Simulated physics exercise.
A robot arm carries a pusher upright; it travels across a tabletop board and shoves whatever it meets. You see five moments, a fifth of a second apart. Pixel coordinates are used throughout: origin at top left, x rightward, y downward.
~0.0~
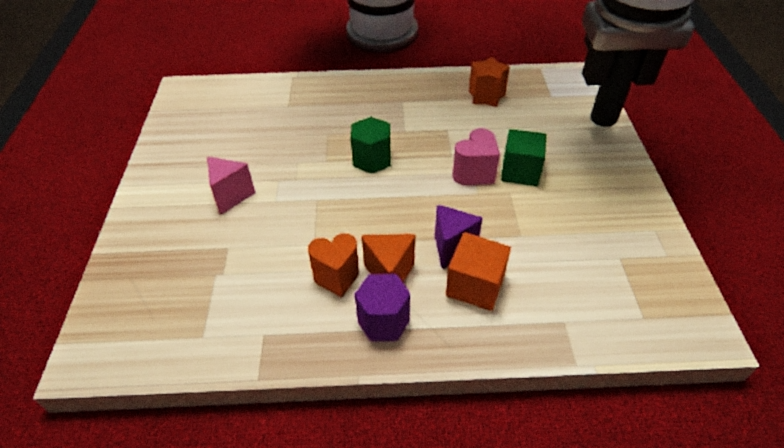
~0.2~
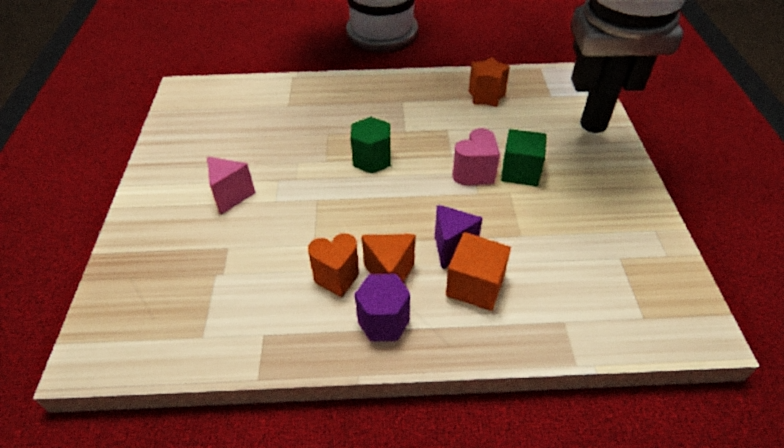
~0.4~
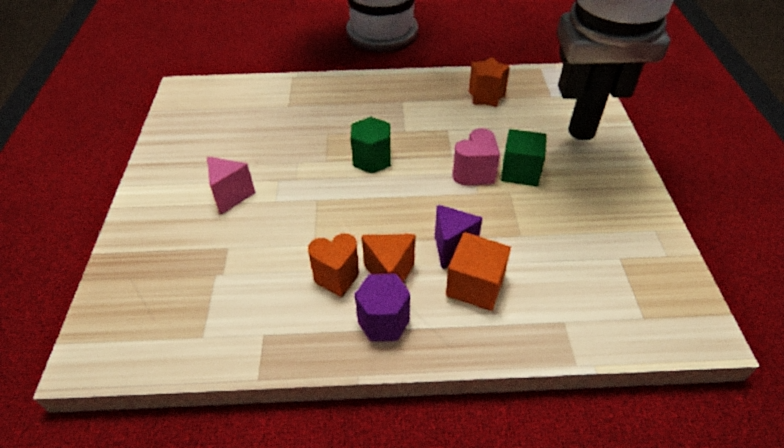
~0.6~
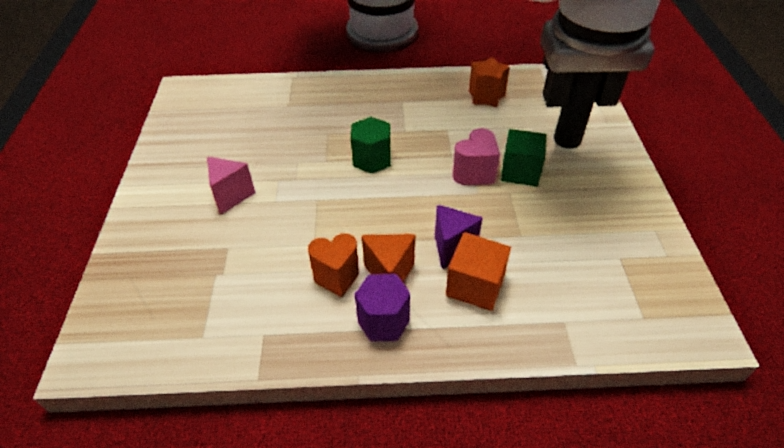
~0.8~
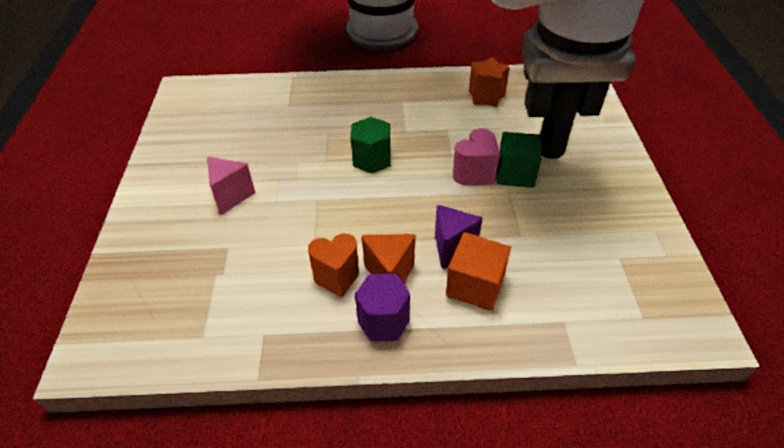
The clip shows colourful blocks scattered on a wooden board as a dark-tipped robotic pusher moves left and slightly nearer, then nudges the green four-sided block slightly left beside the pink heart, while the other pieces stay still.
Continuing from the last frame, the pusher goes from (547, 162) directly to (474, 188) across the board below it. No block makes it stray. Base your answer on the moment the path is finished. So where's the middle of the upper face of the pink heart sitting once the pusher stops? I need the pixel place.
The spot you're after is about (404, 155) in the image.
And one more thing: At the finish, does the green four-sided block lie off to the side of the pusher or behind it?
No.
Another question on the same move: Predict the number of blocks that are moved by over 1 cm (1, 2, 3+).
Answer: 2.
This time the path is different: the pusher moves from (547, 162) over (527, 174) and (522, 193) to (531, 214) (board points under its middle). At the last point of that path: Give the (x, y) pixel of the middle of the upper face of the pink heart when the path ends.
If I read the scene right, the answer is (454, 147).
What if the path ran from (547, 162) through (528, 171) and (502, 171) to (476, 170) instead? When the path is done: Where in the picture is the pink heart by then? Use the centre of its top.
My prediction: (413, 155).
What follows on the original path. Halfway along, pusher (512, 164); pink heart (444, 150); green four-sided block (483, 154).
At the end, pusher (476, 177); purple triangular piece still; pink heart (404, 155), turned 15° clockwise; green four-sided block (442, 164).
